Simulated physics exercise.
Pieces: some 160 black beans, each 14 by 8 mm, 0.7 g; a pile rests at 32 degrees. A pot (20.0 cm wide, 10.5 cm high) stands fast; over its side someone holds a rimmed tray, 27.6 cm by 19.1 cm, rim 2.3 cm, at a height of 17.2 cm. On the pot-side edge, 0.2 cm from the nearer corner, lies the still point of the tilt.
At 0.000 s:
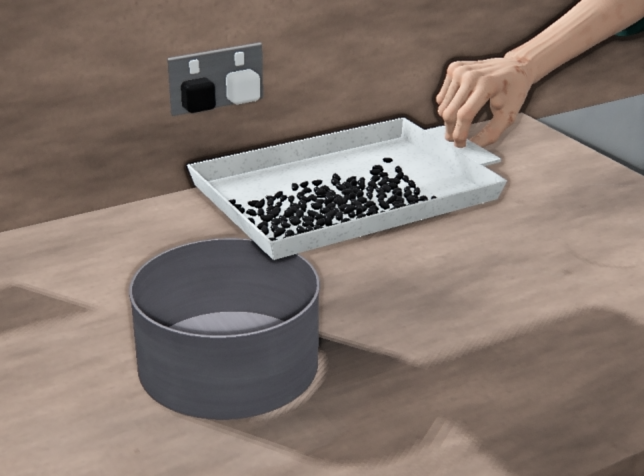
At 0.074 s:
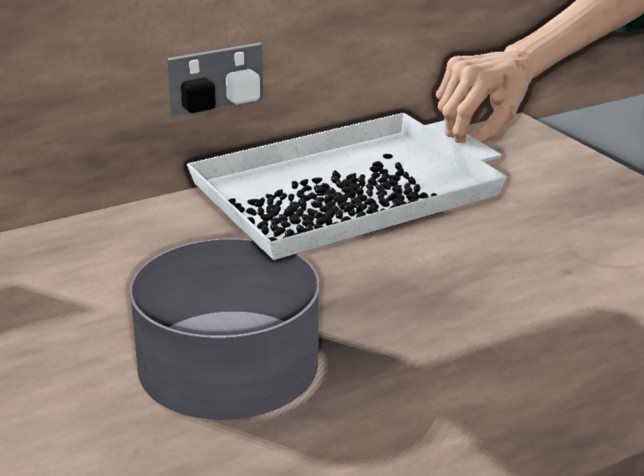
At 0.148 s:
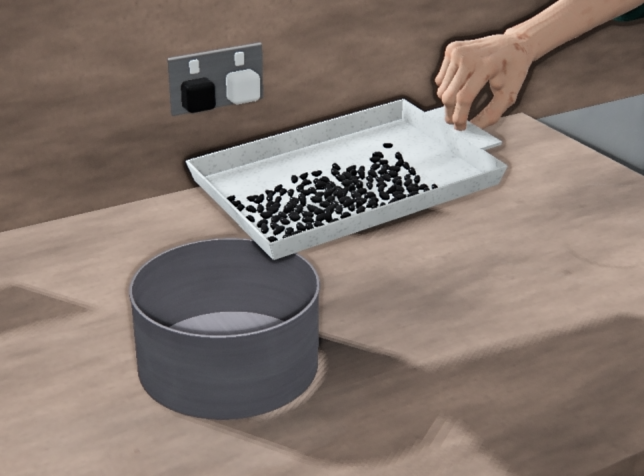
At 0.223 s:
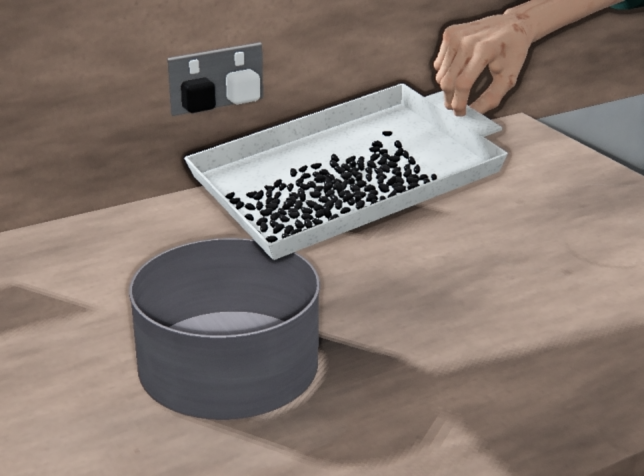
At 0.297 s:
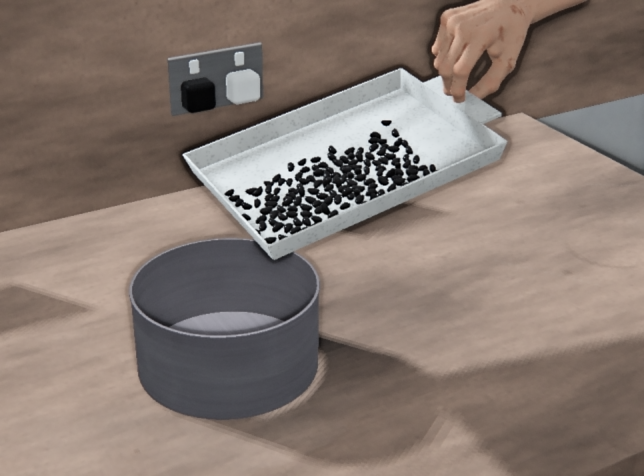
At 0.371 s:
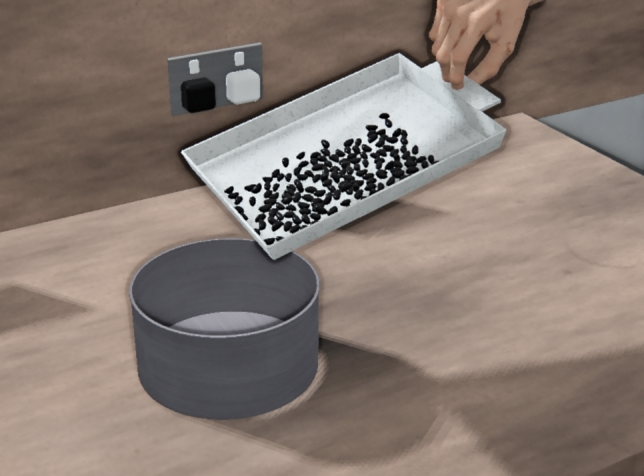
At first, a hand holds a pale rimmed tray of scattered black beans nearly level beside and slightly above a dark grey pot on a counter. Then the hand shifts and the tray's far side rises steadily, slanting it toward the near left corner, while the beans barely move and the pot stays still.
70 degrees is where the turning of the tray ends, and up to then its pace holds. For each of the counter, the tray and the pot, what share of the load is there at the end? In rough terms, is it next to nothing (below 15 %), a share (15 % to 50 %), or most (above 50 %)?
Roughly: Counter: A share, tray: A share, pot: A share.
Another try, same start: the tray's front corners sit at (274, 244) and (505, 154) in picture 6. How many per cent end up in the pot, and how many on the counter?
Pot 0 % / counter 65 %.
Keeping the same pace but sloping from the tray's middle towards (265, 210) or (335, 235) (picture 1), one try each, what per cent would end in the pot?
First try: About 30 percent; second try: About 0 percent.
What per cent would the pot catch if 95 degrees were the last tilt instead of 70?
That would be around 45 percent.
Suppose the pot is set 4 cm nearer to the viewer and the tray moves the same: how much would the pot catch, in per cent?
Result after the change: About 55 in a hundred.
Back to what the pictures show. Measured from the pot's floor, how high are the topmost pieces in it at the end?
Measured height: Approx. 1.0 cm.
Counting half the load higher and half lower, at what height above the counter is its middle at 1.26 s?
About 24 cm.
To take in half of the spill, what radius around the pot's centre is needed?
Roughly 24 cm.
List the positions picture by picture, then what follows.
In the first picture, tray tilt 0 degrees, front corners at (274, 239) and (499, 180); middle of the pieces at (340, 202); pot at (225, 284).
In the second picture, tray tilt 1 degrees, front corners at (273, 239) and (499, 176); middle of the pieces at (340, 200).
In the third picture, tray tilt 4 degrees, front corners at (273, 239) and (499, 165), lowest corner left front; middle of the pieces at (340, 195).
In the fourth picture, tray tilt 8 degrees, front corners at (272, 240) and (499, 153), lowest corner left front; middle of the pieces at (340, 188).
In the fifth picture, tray tilt 12 degrees, front corners at (271, 241) and (499, 141), lowest corner left front; middle of the pieces at (338, 183).
In the sixth picture, tray tilt 15 degrees, front corners at (270, 242) and (498, 129), lowest corner left front; middle of the pieces at (336, 178); pot at (225, 284). Its pace works out near 50 degrees a second.
After 0.90 s, tilt 41 degrees; the tray holds 100 %, the pot 0 %.
After 1.26 s, tilt 58 degrees; the tray holds 100 %, the pot 0 %.
After 1.71 s, tilt 70 degrees; the tray holds 65 %, the pot 5 %.
At rest (3.3 s), counter 35 %, tray 35 %, pot 25 %.
